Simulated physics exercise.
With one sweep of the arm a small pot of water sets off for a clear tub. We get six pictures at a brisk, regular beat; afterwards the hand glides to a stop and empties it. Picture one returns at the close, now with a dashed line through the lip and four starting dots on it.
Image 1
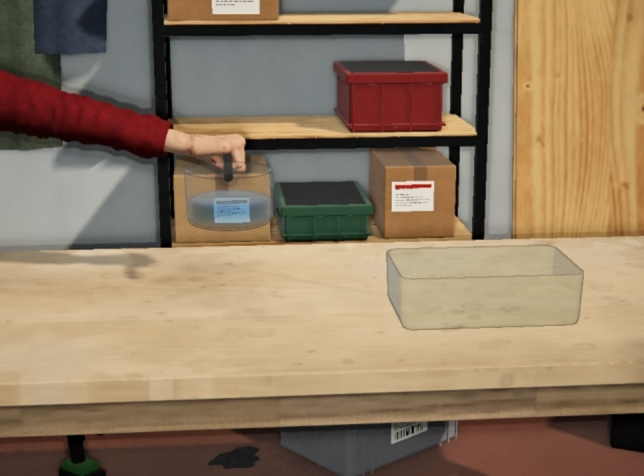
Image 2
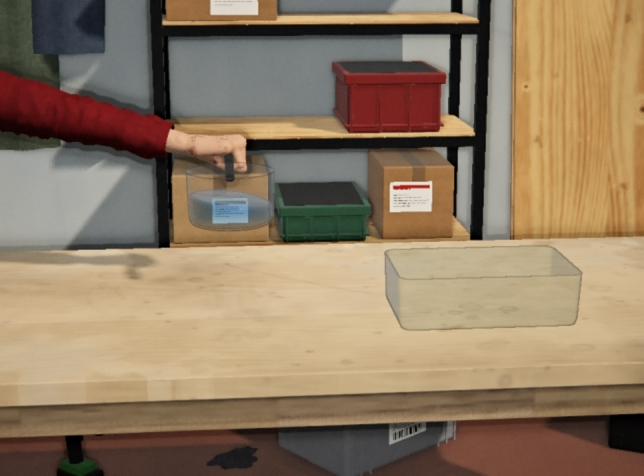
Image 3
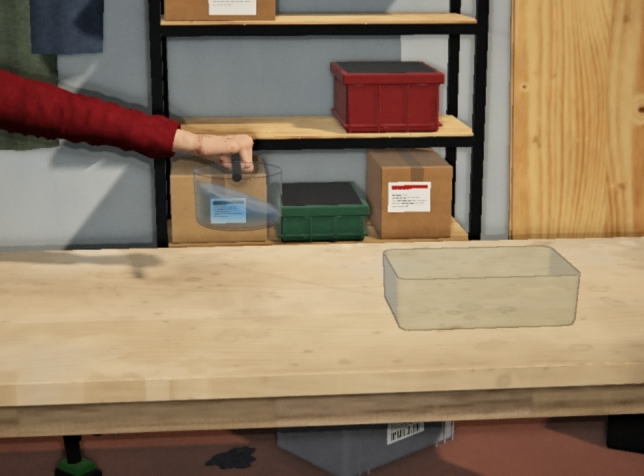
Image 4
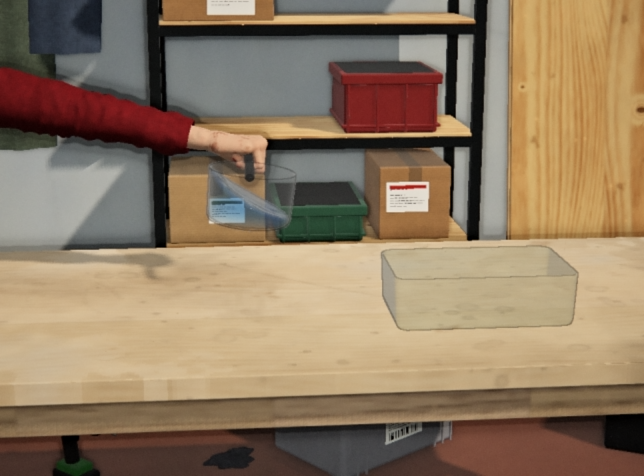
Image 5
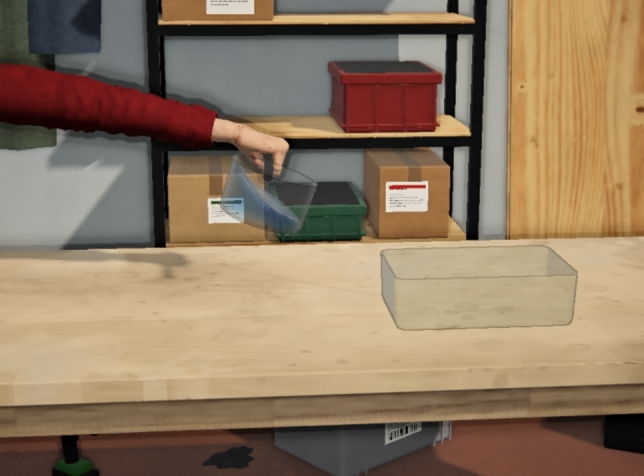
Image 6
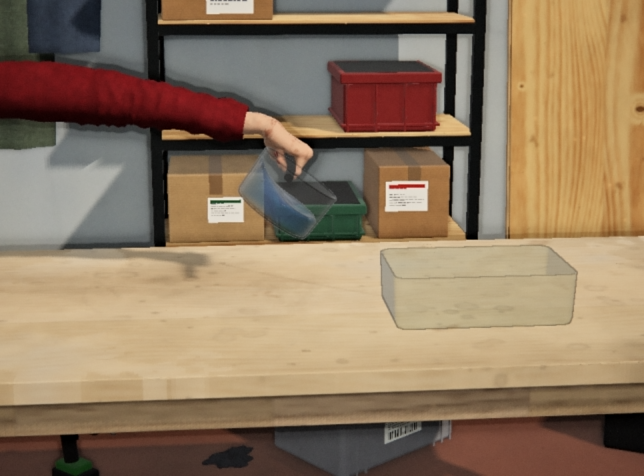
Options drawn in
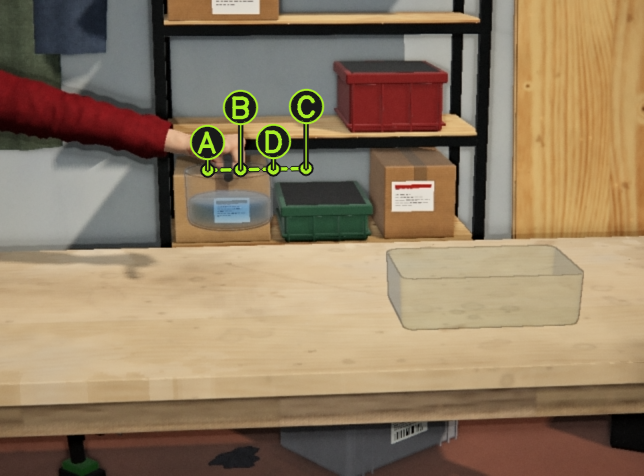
Above a wooden workbench, a red-sleeved arm moves a clear pot rightward, steadily tilting it.
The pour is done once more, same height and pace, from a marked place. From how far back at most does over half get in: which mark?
That is place B.
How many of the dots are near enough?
Three of the four.
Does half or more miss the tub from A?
Yes, that goes wrong.
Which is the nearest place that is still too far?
A it is.
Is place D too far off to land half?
No.
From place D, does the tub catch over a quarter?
Yes, clearly.
On the marked copy, A at (207, 170); B at (240, 169); C at (306, 168); D at (273, 169).
With A, about 23 % lands in the tub, 72 % falls short and 5 % goes beside or beyond.
With B, about 70 % lands in the tub, 21 % falls short and 9 % goes beside or beyond.
With C, about 75 % lands in the tub, 4 % falls short and 21 % goes beside or beyond.
With D, about 74 % lands in the tub, 7 % falls short and 18 % goes beside or beyond.
